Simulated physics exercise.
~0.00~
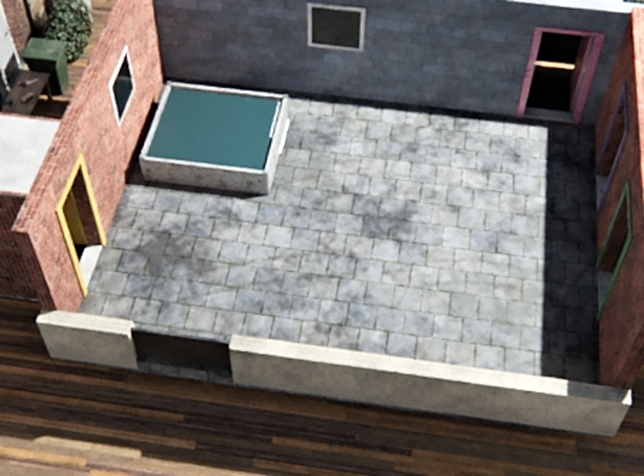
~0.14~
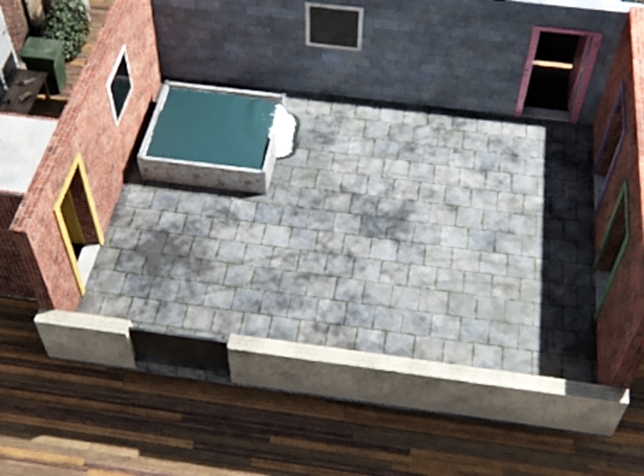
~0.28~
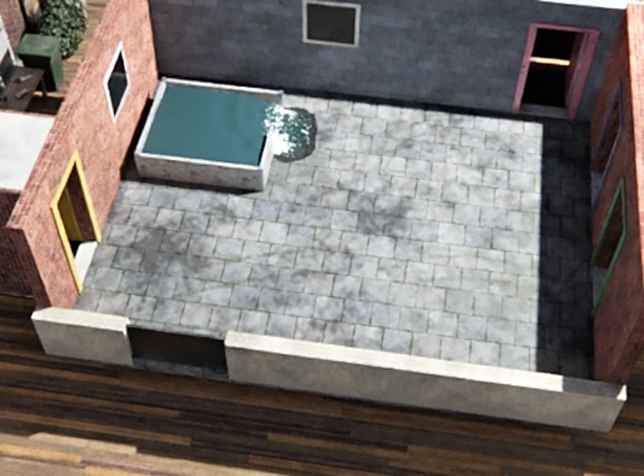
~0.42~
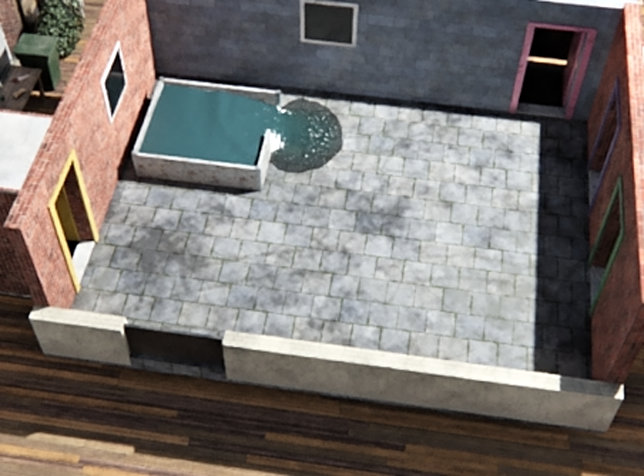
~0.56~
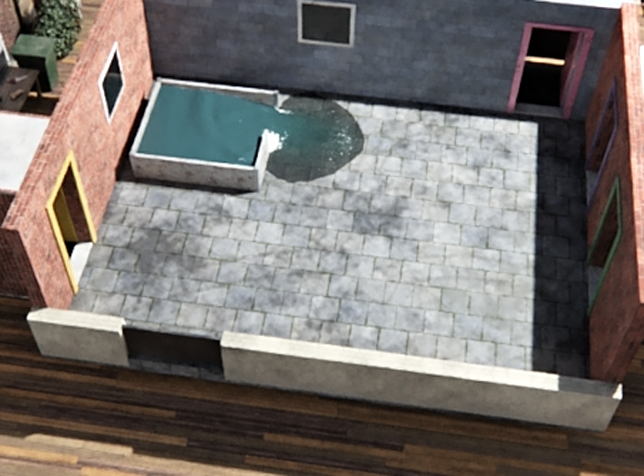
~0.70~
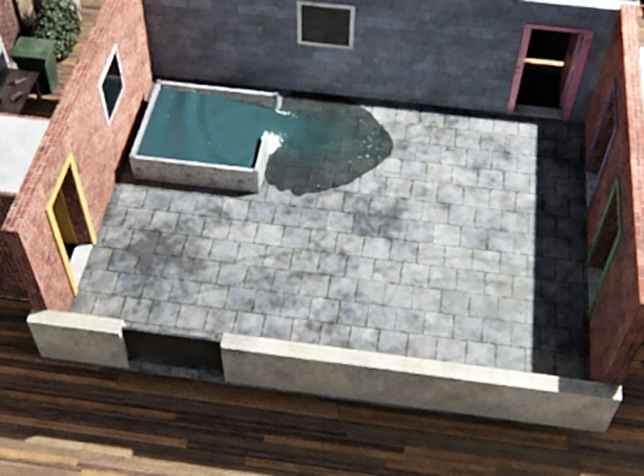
A walled yard paved in pale grey stone, seen from high above its near side, holds a low, light-walled tank of teal water at the back left. Brick-red walls flank it, with a yellow-framed doorway at left and a pink-framed one in the dark back wall. Water bursts from the tank's right side in white foam, then spreads rightward and nearer as a dark, glinting pool, while the view shifts very slightly.
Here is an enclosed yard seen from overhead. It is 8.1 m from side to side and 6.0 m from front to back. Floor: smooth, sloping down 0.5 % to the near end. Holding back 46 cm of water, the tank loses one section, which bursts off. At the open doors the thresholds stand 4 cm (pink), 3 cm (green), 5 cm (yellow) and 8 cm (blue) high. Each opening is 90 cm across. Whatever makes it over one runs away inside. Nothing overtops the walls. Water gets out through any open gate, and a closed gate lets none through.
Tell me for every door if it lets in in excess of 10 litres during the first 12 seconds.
In the first 12 seconds the pink door lets in over 10 litres; the green door lets in over 10 litres; the yellow door does not let in over 10 litres; the blue door lets in over 10 litres.
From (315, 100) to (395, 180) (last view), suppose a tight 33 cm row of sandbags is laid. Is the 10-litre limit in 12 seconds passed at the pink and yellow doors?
At the pink door the limit is not reached, and at the yellow door it is not reached.
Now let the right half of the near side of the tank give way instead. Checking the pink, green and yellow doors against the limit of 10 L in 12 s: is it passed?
Pink falls short; green exceeds; yellow exceeds.
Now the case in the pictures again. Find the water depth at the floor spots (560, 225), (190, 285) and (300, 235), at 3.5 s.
Depths in turn: Roughly 3, 0 and 0 centimetres.
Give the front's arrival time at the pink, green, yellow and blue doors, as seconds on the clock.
Pink 2.2 s, green 3.8 s, yellow not within the 12 s, blue 2.8 s.
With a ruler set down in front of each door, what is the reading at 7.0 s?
Centimetres: Pink 8 / green 5 / yellow 0 / blue 9.
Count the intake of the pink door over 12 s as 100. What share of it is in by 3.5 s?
About 0 per cent.
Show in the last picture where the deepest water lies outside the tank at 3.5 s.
Spot: Approx. (566, 141).
After 1.4 s water covers 15 % of the floor and is deepest (28 cm) near (276, 130); pink door not reached, green door not reached, yellow door not reached, blue door not reached.
After 2.2 s water covers 30 % of the floor and is deepest (24 cm) near (276, 130); pink door 3 cm at the sill, 0 L in, green door not reached, yellow door not reached, blue door not reached.
After 3.5 s water covers 40 % of the floor and is deepest (20 cm) near (566, 141); pink door 5 cm at the sill, 0 L in, green door not reached, yellow door not reached, blue door 16 cm at the sill, 5 L in.
After 7.0 s water covers 50 % of the floor and is deepest (12 cm) near (555, 403); pink door 8 cm at the sill, 37 L in, green door 5 cm at the sill, 16 L in, yellow door not reached, blue door 9 cm at the sill, 49 L in.
After 12.0 s water covers 75 % of the floor and is deepest (8 cm) near (519, 398); pink door 4 cm at the sill, 63 L in, green door 4 cm at the sill, 23 L in, yellow door not reached, blue door 5 cm at the sill, 52 L in.
